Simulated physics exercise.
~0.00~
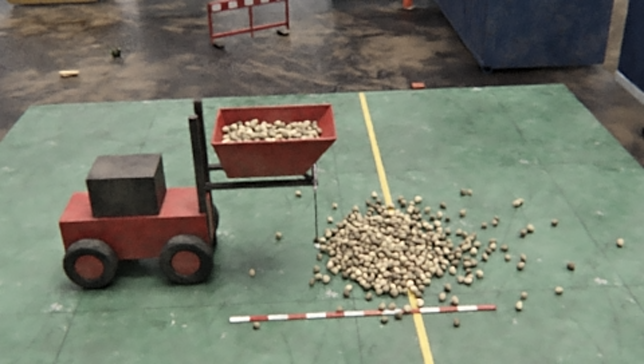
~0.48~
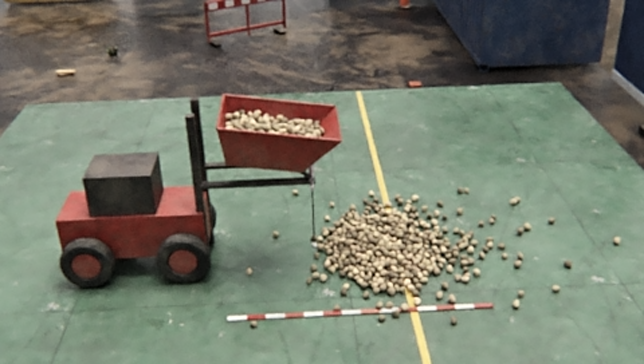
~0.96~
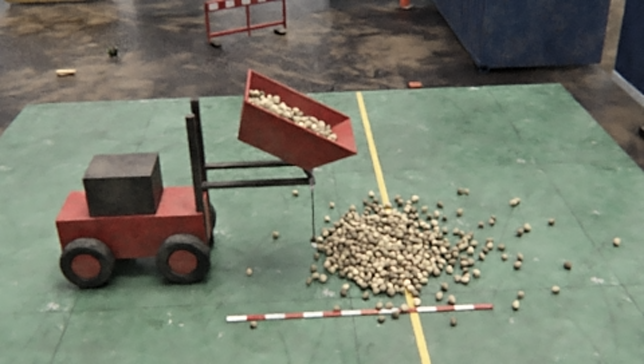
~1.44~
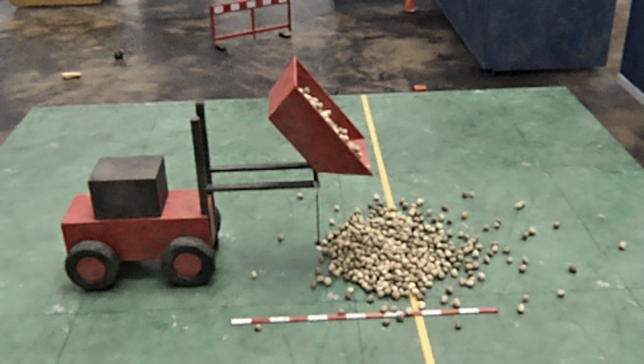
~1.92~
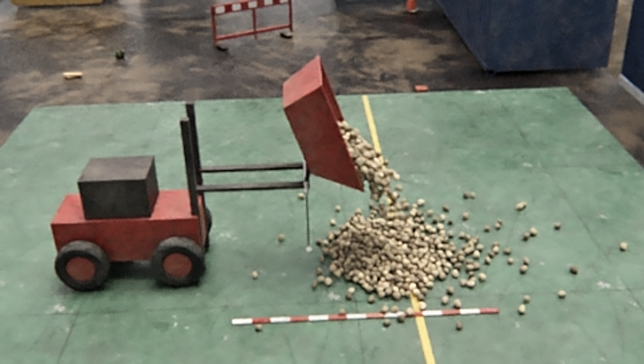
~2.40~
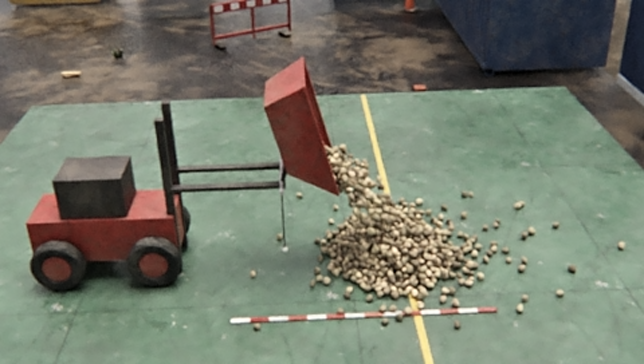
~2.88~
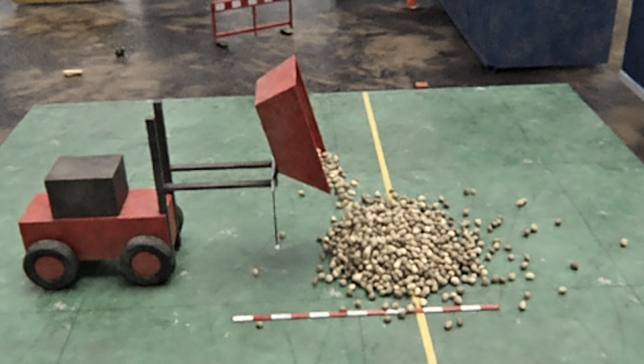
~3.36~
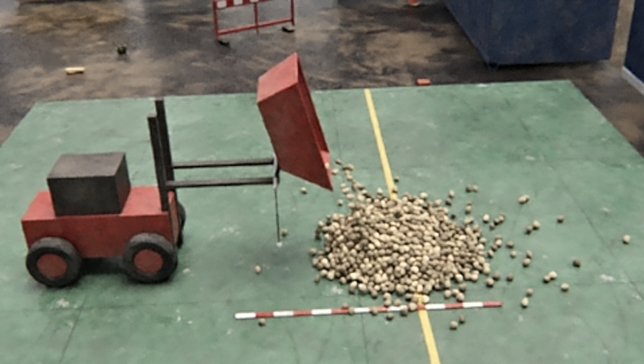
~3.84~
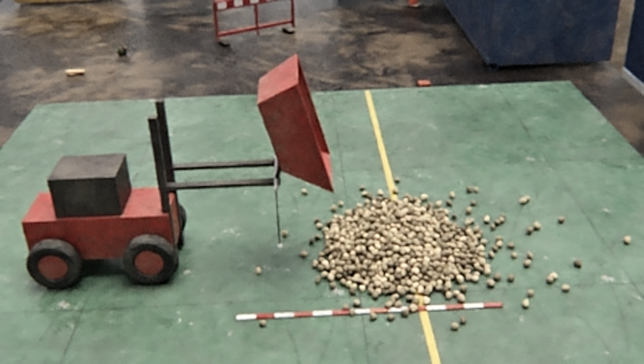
A red toy-like forklift tipped its raised red skip of pale stones to the right, pouring them onto a pile across a yellow line on the green floor, backed away left mid-pour, and stopped with the skip steeply tilted and the pile wider.
